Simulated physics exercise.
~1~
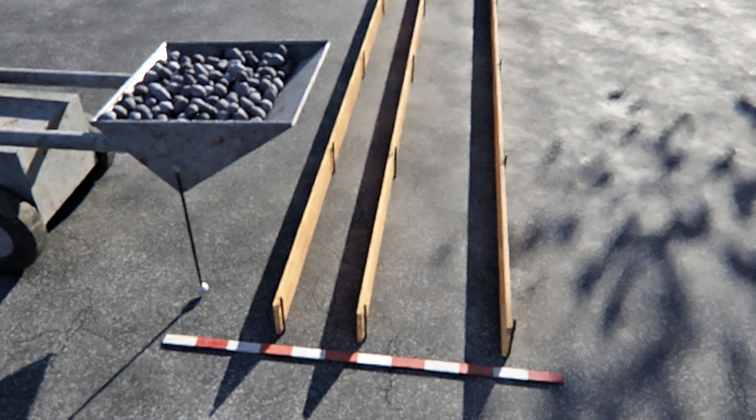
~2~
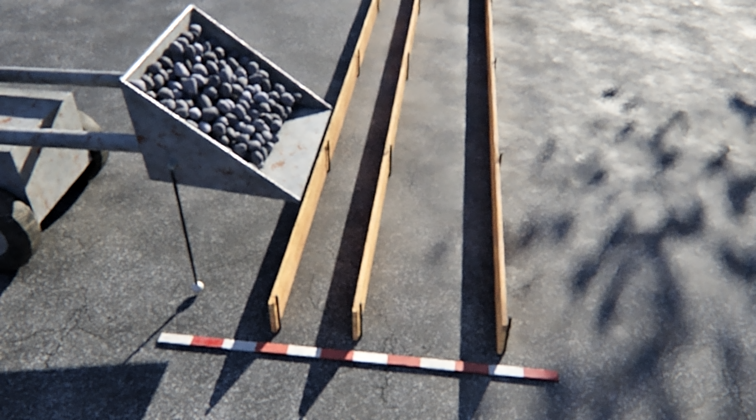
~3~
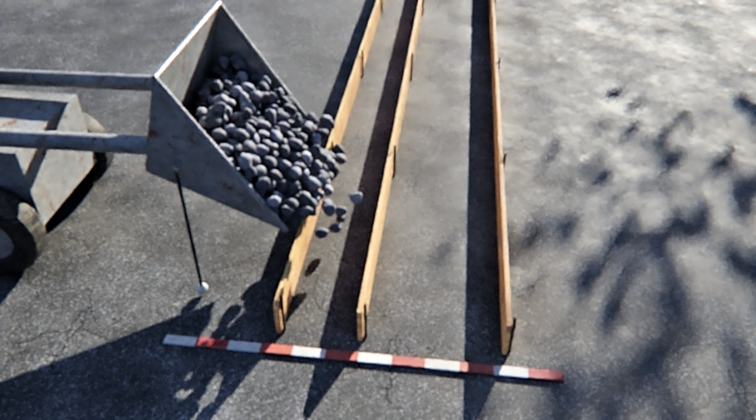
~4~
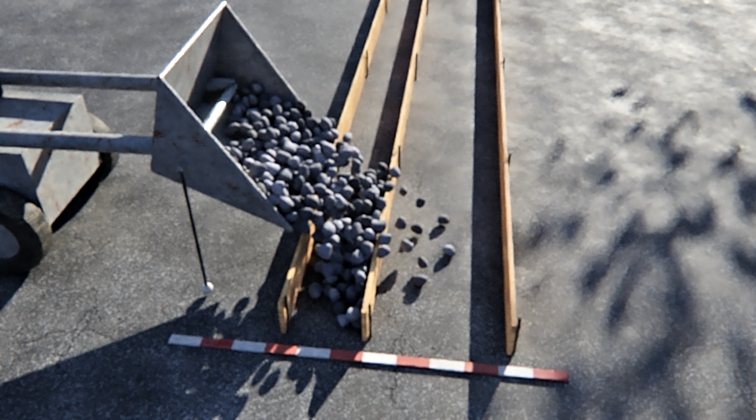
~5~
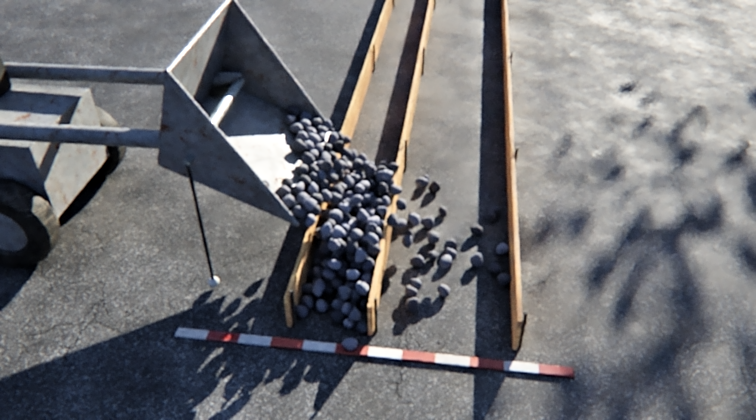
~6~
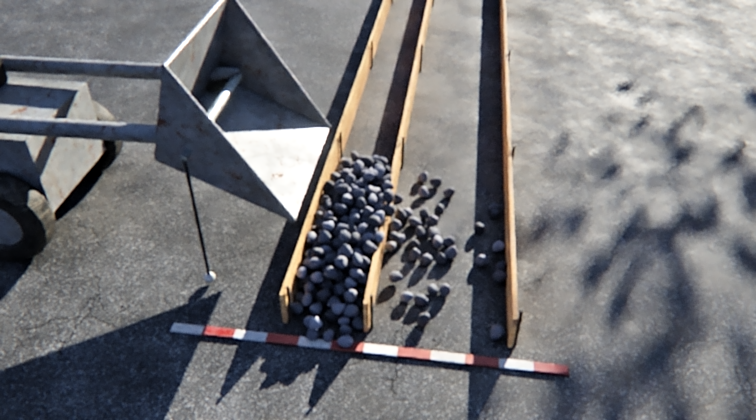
A grey loader bucket full of dark, rounded stones tipped toward the right and stopped, and the stones poured out between wooden planks until it was empty, leaving most heaped in the nearer strip and some scattered across the farther one.
